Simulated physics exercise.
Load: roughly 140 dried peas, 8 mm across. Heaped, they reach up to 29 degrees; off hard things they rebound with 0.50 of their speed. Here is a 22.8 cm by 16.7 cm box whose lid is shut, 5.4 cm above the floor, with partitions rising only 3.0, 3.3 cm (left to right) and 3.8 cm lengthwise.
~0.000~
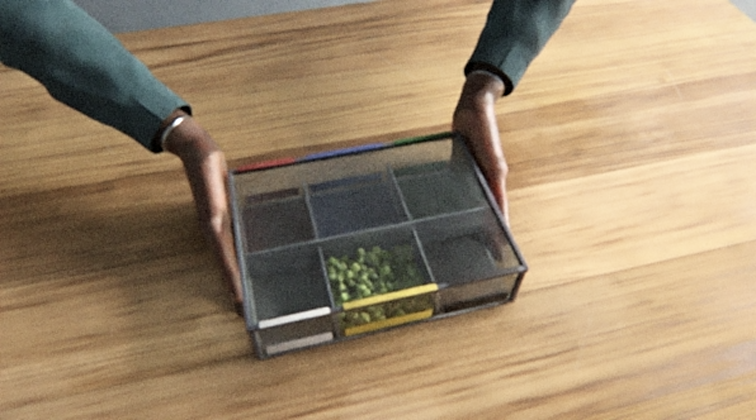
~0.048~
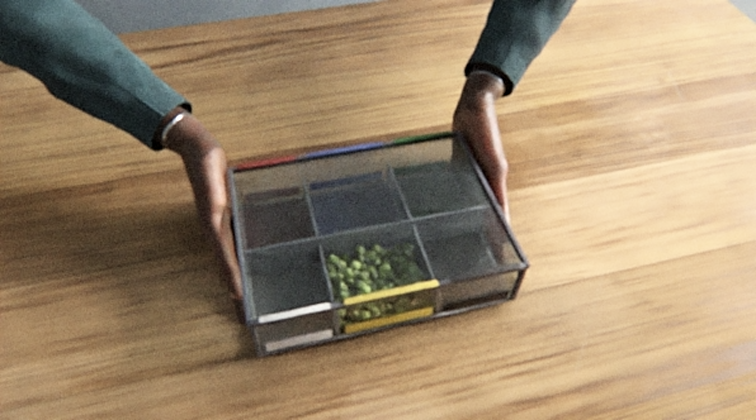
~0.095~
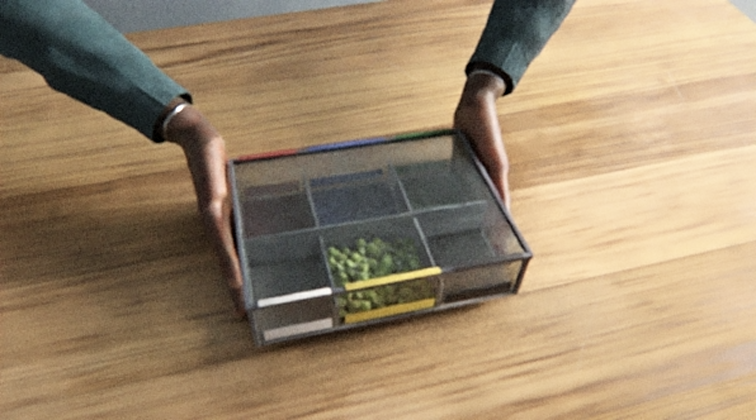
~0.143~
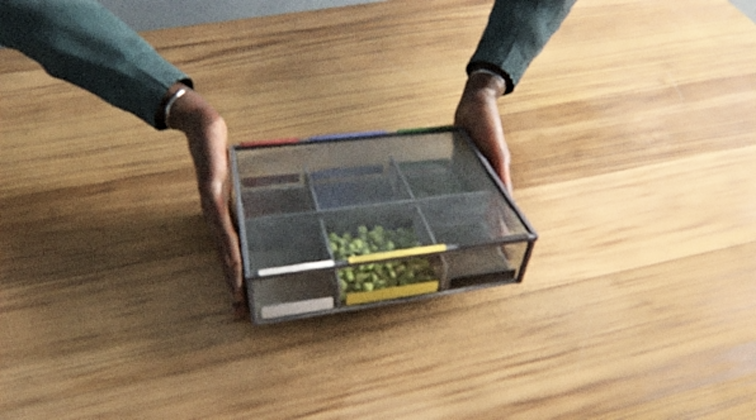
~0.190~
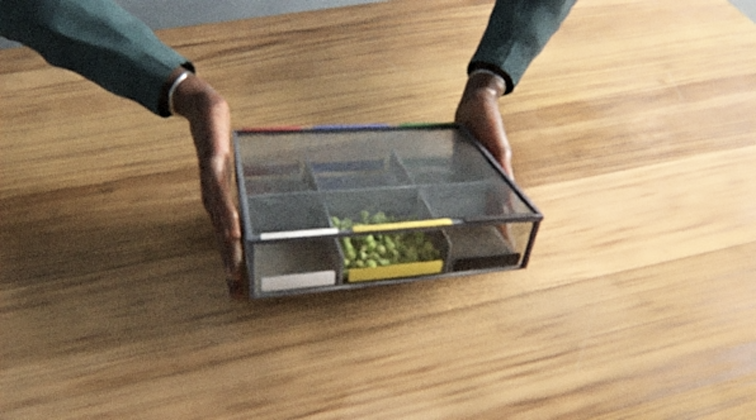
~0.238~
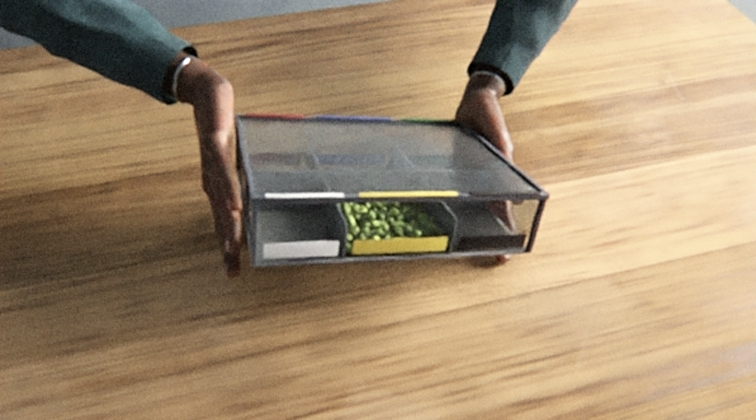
Two hands in dark teal sleeves grip the sides of a clear-lidded, dark-framed box over a wooden table, seen from above at an angle. The box is divided into six compartments, with small green pieces in the front middle one behind a yellow label, a white label at front left, and red, blue and green marks along the back. The hands steadily tilt the box, raising its front edge, while the camera stays still.
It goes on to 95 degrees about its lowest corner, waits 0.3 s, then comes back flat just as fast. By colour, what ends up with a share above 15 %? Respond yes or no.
Red: No; blue: No; green: Yes; yellow: Yes; white: No; black: No.
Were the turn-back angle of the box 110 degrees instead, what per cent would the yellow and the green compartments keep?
You'd see yellow with 40 % and green with 55 %.
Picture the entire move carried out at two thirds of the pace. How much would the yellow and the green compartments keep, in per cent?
Then yellow would get 40 per cent, while green would get 60 per cent.
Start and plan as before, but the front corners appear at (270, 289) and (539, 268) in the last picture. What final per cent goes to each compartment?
Red 0; blue 0; green 0; yellow 35; white 0; black 65.
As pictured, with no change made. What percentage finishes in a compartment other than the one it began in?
Near 55 per cent, all told.
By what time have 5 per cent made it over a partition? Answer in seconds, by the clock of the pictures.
That happens at about 0.80 s on the clock.
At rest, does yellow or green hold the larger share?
The larger amount is in the green one.
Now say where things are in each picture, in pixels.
The first frame shows box tilt 0 degrees, front corners at (252, 327) and (523, 267); yellow 100 %.
The second frame shows box tilt 1 degrees, front corners at (252, 322) and (524, 264).
The third frame shows box tilt 5 degrees, front corners at (251, 306) and (527, 254), lowest corner right back.
The fourth frame shows box tilt 11 degrees, front corners at (251, 275) and (532, 236), lowest corner right back.
The fifth frame shows box tilt 18 degrees, front corners at (252, 239) and (537, 216), lowest corner right back.
The sixth frame shows box tilt 24 degrees, front corners at (257, 199) and (543, 195), lowest corner right back; yellow 100 %. Its pace works out near 135 degrees a second.
Then, at 1.01 s, tilt 95 degrees; blue 5 %, green 25 %, yellow 60 %, black 5 %.
After 1.52 s, tilt 50 degrees; blue 5 %, green 50 %, yellow 45 %.
Then, at 2.10 s, tilt 0 degrees; blue 5 %, green 50 %, yellow 45 %.
By 2.6 s all is still; red 0 %, blue 5 %, green 50 %, yellow 45 %, white 0 %, black 0 %.
